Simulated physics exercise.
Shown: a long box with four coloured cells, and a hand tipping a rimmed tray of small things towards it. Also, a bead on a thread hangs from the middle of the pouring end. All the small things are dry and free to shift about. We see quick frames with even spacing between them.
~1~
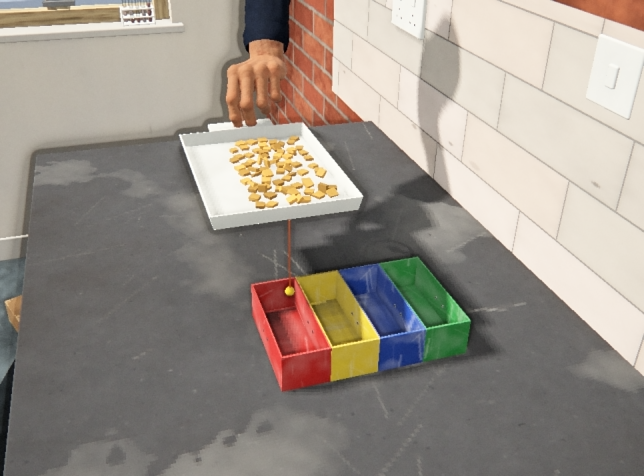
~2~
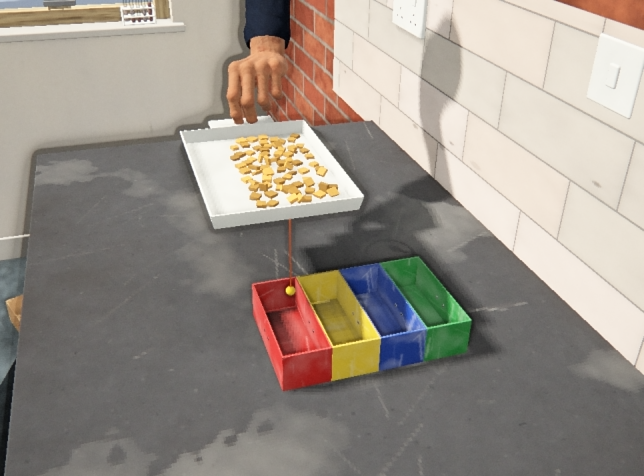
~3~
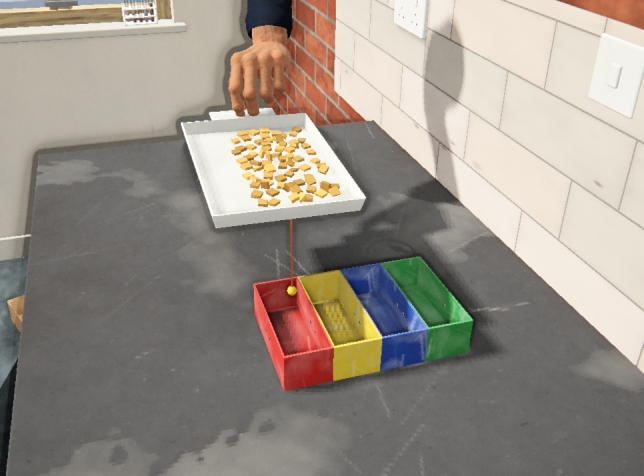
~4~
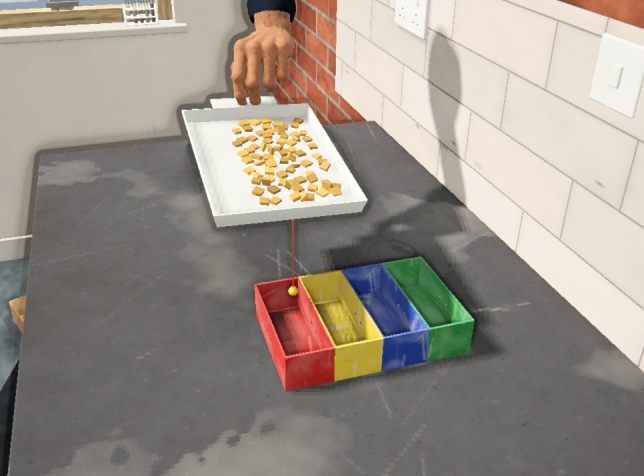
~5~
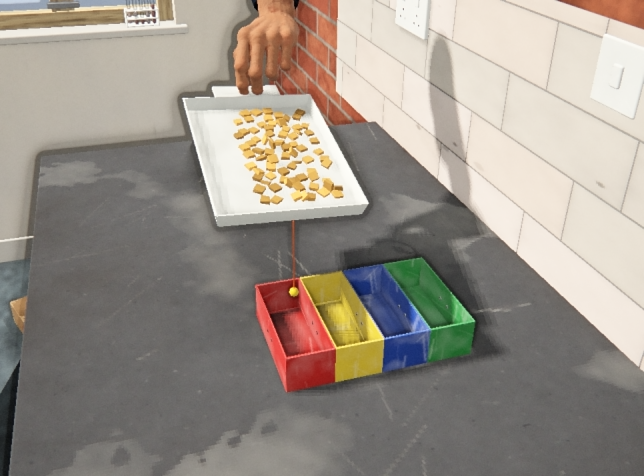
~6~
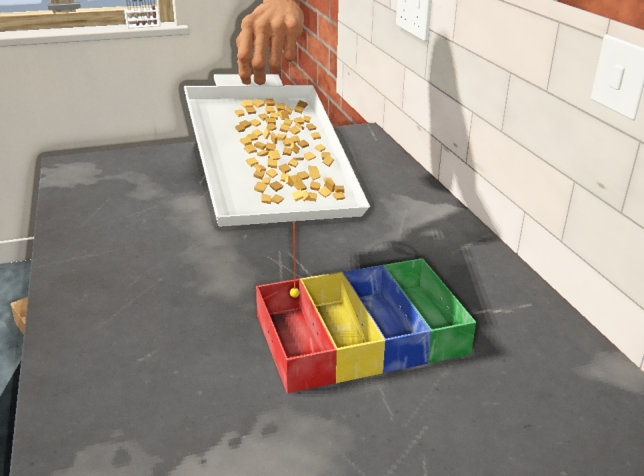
Hand gradually raising the far end of a white tray of small golden squares near a red, yellow, blue and green box.
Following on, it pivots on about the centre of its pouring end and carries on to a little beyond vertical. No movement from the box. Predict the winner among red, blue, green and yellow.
I would say yellow.
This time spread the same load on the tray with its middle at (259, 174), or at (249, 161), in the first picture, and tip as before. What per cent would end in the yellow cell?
First case: Some 40 %; second case: Some 50 %.
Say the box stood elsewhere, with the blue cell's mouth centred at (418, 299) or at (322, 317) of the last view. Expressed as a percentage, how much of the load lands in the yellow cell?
Trial 1 about 50 %, trial 2 about 10 %.
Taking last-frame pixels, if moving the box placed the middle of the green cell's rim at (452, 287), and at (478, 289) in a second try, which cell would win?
In order: That yellow cell, the red cell.
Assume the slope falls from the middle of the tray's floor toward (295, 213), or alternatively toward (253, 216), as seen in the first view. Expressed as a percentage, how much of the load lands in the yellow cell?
You'd see roughly 60 per cent the first time and 0 per cent the second.
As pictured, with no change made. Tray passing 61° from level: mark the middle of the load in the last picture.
Somewhere around pixel (322, 176) in the last picture.
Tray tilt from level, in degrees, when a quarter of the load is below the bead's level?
I'd put it at about 110 degrees.
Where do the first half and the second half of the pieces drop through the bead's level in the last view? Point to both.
(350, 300) first, (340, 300) later.
Just after the last frame, tray tipped steeply; every one on the tray.
A moment on, tray tipped right over; the larger part on the tray; about a tenth in the yellow cell; just a few in the blue cell; just a few in the red cell; just a few falling or outside the box.
Further on, tray tipped past a quarter turn; roughly half in the yellow cell; roughly a quarter in the blue cell; roughly a quarter in the red cell; just a few falling or outside the box.
When it is over, tray tipped past a quarter turn; roughly half in the yellow cell; roughly a quarter in the blue cell; roughly a quarter in the red cell; not one in the green cell; just a few outside the box.
